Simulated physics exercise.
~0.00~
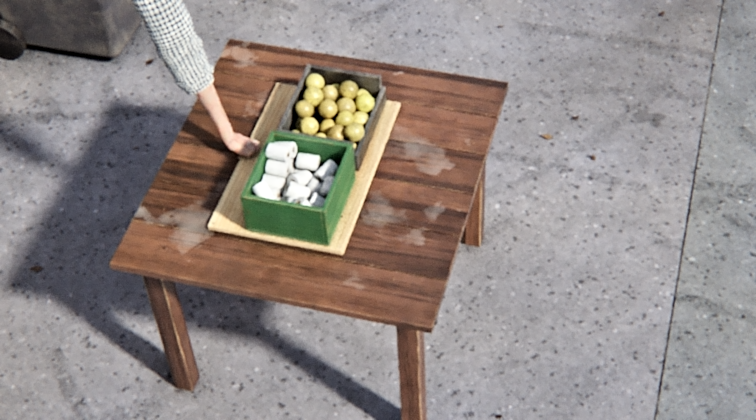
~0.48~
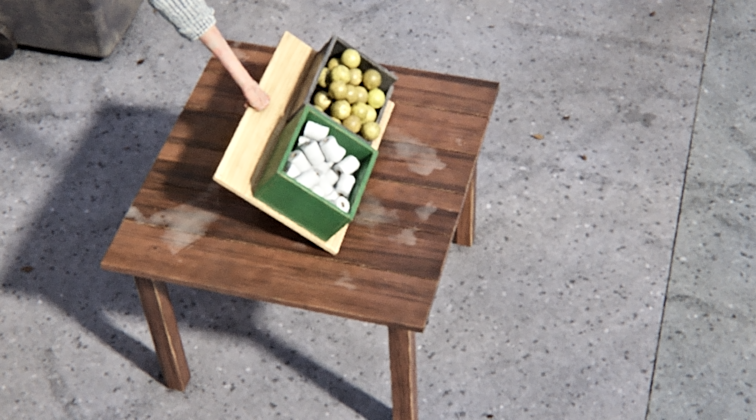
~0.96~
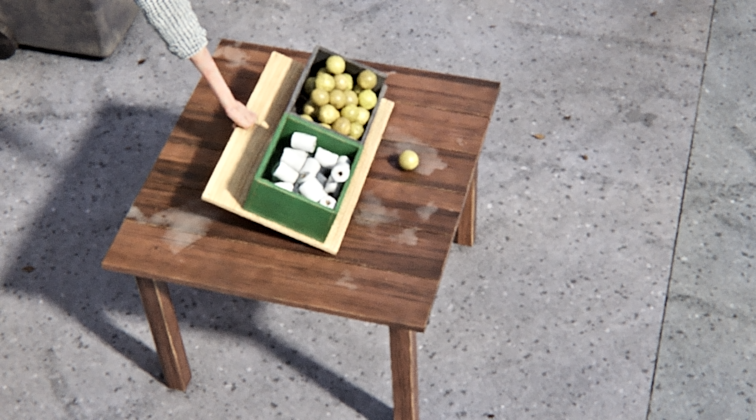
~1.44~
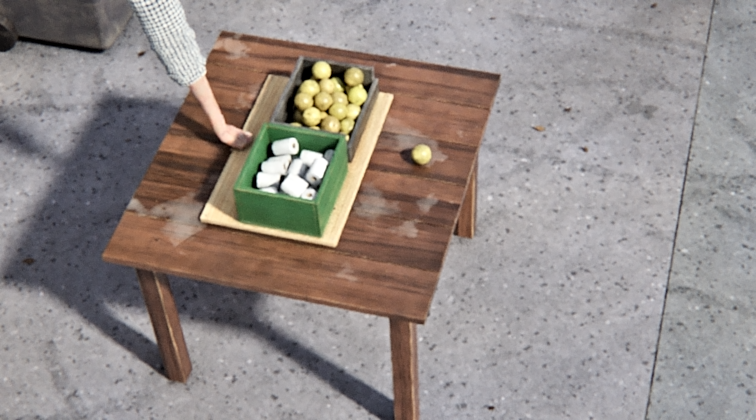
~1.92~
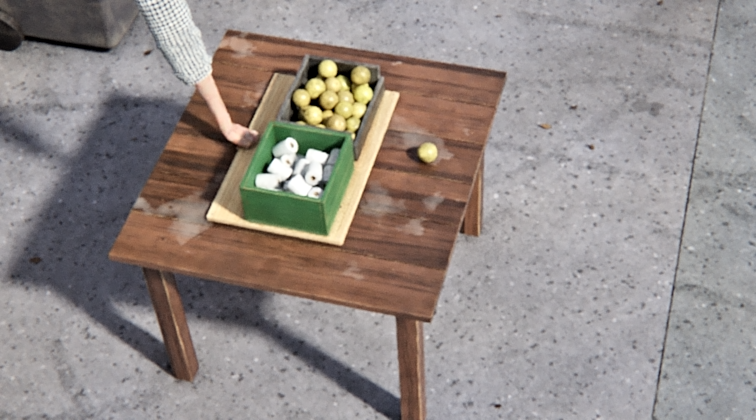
A hand tilting a board holding tubs of yellow apples and paper rolls, then lowering it, leaving one apple on the table.
